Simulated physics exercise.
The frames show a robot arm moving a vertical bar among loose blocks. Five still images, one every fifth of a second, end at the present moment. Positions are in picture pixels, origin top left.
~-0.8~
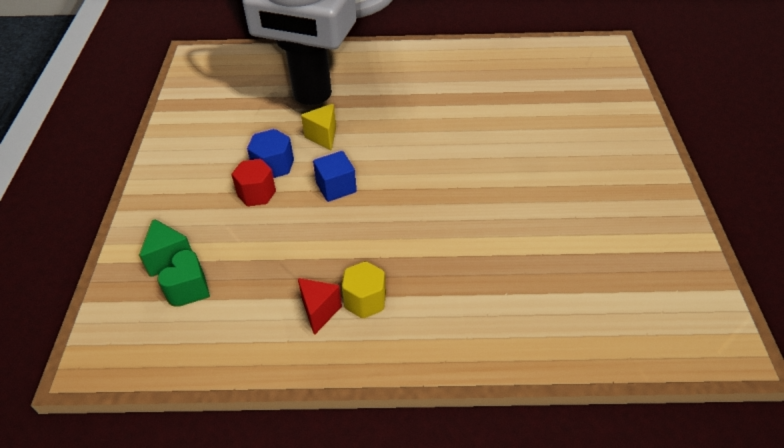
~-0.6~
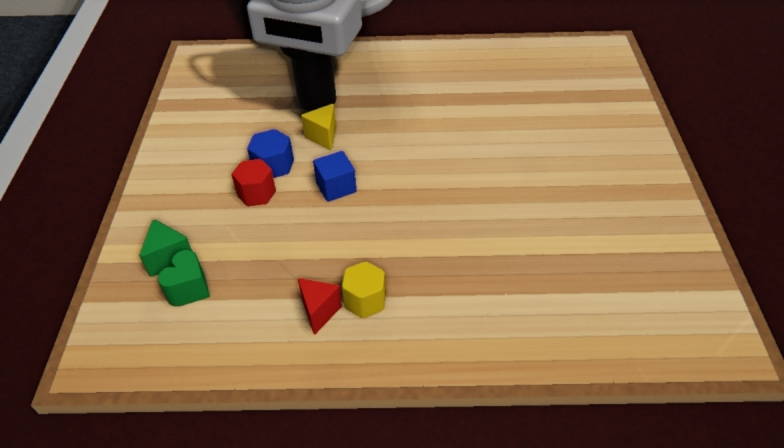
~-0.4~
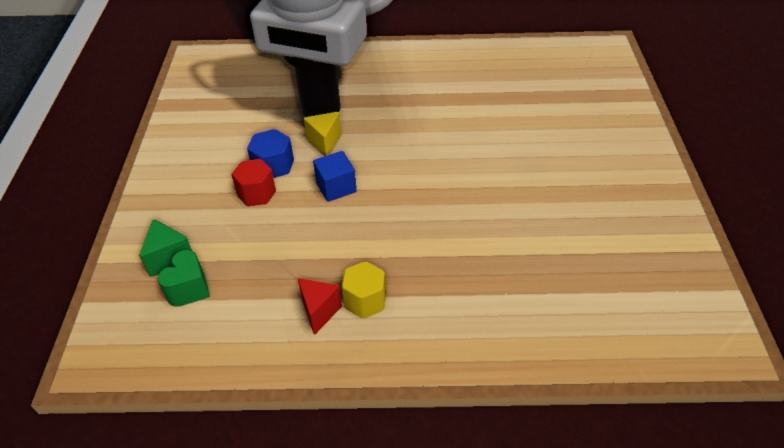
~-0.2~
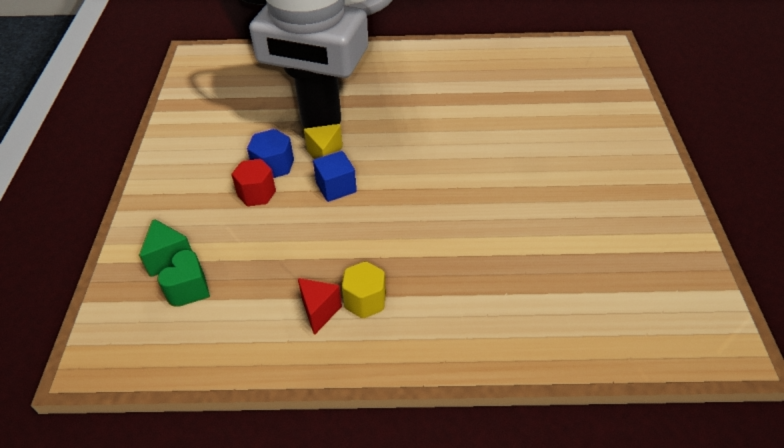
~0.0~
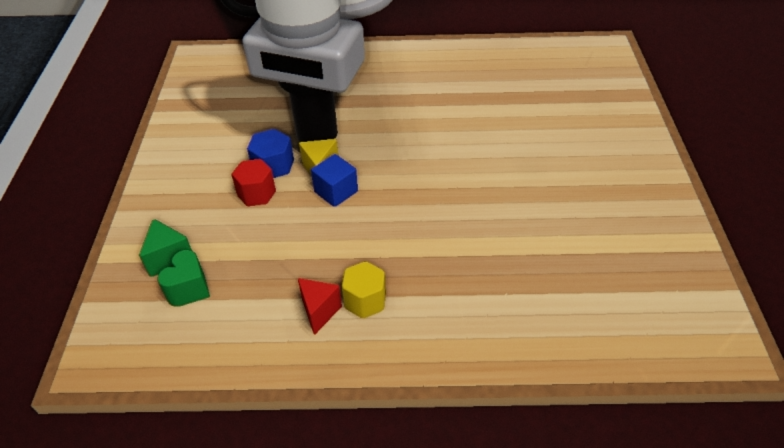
A robot arm pushes the yellow triangular block down the board, against the blue cube.
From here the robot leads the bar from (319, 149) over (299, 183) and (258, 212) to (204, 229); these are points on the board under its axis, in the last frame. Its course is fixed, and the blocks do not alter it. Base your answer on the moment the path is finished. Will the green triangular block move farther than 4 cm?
No, that is not how it ends up.
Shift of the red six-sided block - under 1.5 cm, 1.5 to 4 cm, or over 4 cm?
That block covers upwards of 4 cm.
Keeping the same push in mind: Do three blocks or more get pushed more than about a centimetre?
Short answer: No.
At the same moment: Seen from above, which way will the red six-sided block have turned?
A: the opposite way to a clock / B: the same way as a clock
B - the same way as a clock.
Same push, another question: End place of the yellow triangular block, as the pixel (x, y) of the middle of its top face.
The point I'd pick in the picture is (292, 199).
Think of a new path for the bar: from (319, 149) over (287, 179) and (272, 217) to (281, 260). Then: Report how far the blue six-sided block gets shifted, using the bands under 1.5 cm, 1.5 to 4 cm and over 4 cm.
The answer here is from 1.5 to 4 cm.
The first path, step by step. One third of the way, bar at (296, 169); blue six-sided block at (263, 144), turned 10° clockwise; yellow triangular block at (297, 185).
Two thirds of the way, bar at (254, 197); red six-sided block at (216, 180), turned 70° clockwise; blue six-sided block at (263, 144), turned 10° clockwise; yellow triangular block at (292, 199), turned 35° anticlockwise.
At the end, bar at (199, 214); green triangular block still; red six-sided block at (193, 178), turned 110° clockwise; blue six-sided block at (263, 144), turned 10° clockwise; yellow triangular block at (292, 199), turned 35° anticlockwise.
